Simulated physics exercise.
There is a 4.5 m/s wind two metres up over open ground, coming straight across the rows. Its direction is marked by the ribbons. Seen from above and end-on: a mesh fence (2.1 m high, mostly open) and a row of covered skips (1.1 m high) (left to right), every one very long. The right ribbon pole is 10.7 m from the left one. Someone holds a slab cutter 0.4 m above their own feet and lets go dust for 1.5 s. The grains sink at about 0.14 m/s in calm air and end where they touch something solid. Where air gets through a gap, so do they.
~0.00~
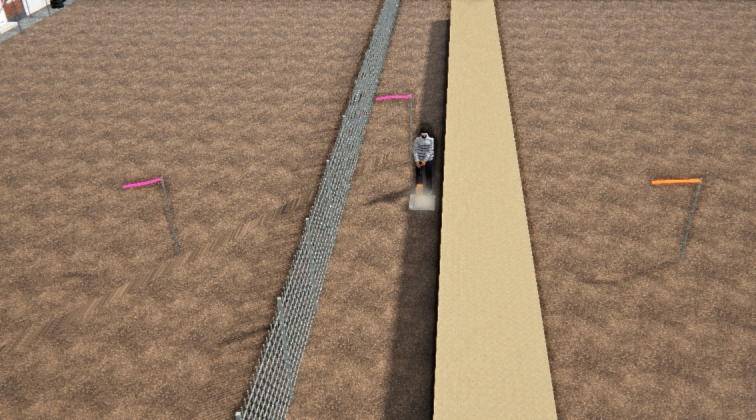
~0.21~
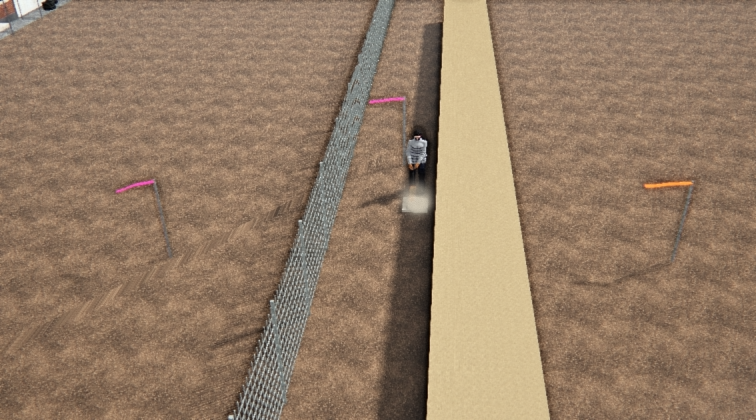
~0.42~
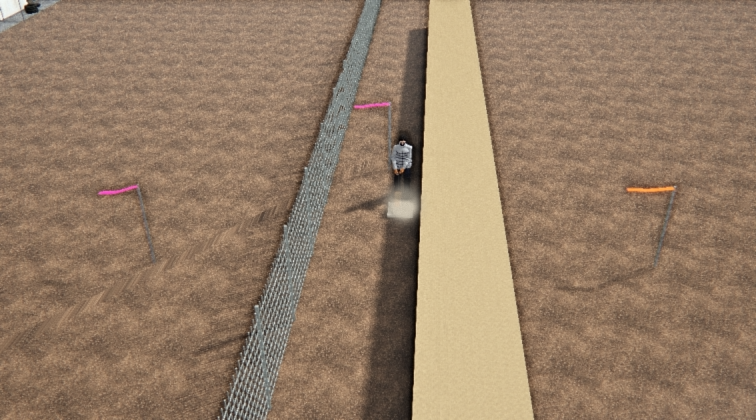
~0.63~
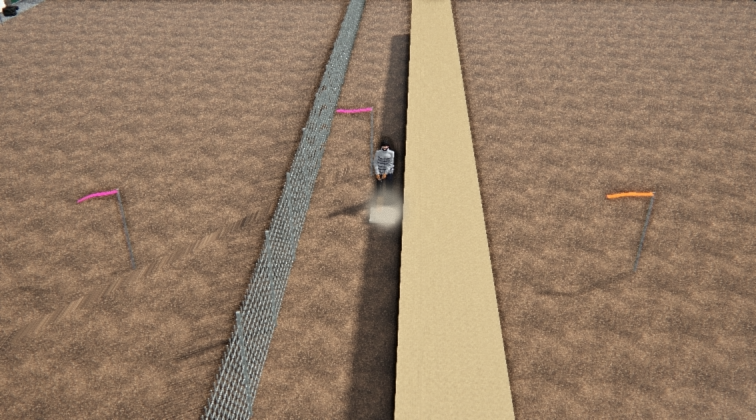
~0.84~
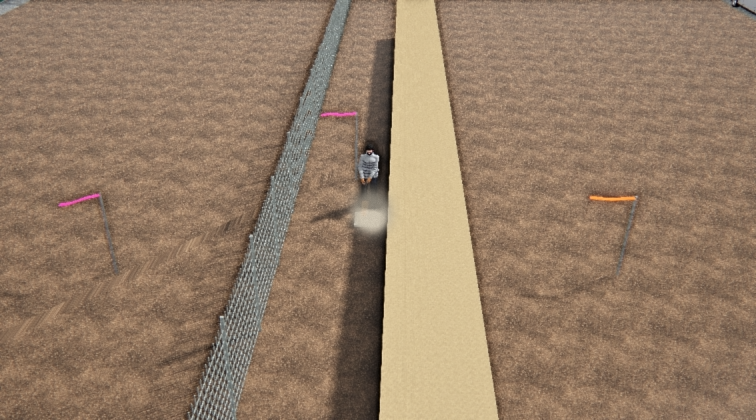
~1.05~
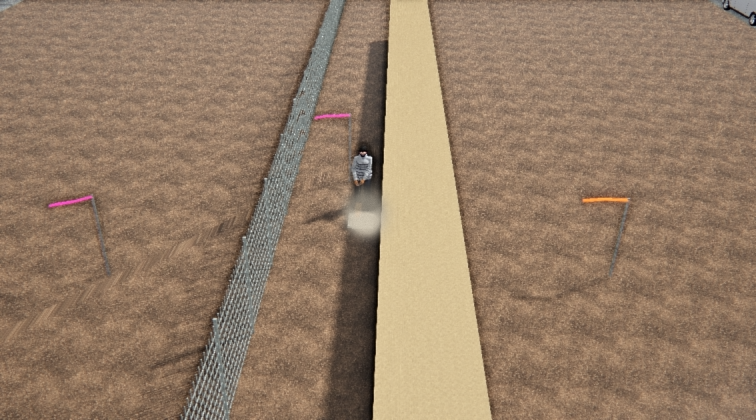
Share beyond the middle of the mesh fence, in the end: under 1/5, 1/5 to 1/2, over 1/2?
1/5 to 1/2.
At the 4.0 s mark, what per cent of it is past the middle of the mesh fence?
I'd put it at about 10 percent.
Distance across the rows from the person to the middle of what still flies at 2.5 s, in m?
Reading: Near 0.0 m.
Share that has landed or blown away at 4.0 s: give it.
25 per cent.
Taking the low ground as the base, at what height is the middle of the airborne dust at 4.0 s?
Middle height: Approx. 0.8 m.
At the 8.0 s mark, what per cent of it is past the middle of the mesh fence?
It's close to 30 percent.
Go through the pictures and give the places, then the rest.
In the first frame, the left ribbon ends at (123, 187), leaning 75 degrees to the left, the dust in the air spans x = 415 to 430 around y = 195 and it comes from (422, 198).
In the second frame, the right ribbon ends at (645, 186), leaning 85 degrees to the left and the dust in the air spans x = 410 to 425 around y = 200.
In the third frame, the inner ribbon ends at (355, 107), leaning 85 degrees to the left, the dust in the air spans x = 395 to 410 around y = 200 and the top of the mesh fence crosses (319, 135).
In the fourth frame, the left ribbon ends at (78, 202), leaning 75 degrees to the left and the dust in the air spans x = 375 to 395 around y = 210.
In the fifth frame, the right ribbon ends at (590, 198), leaning 90 degrees to the left and the dust in the air spans x = 360 to 380 around y = 210.
In the sixth frame, the inner ribbon ends at (315, 118), leaning 85 degrees to the left, the dust in the air spans x = 355 to 375 around y = 215 and the top of the row of covered skips crosses (420, 190).
After 2.5 s, 1 % is beyond the mesh fence; 8 % has touched down or left; the middle of what still flies is 0.6 m above the low ground, near (369, 209).
After 4.0 s, 10 % is beyond the mesh fence; 24 % has touched down or left; the middle of what still flies is 0.7 m above the low ground, near (365, 203).
After 8.0 s, 31 % is beyond the mesh fence; 56 % has touched down or left; the middle of what still flies is 0.8 m above the low ground, near (257, 197).
After 20.0 s, 41 % is beyond the mesh fence; 95 % has touched down or left.
After 45.0 s, 41 % is beyond the mesh fence; 100 % has touched down or left.
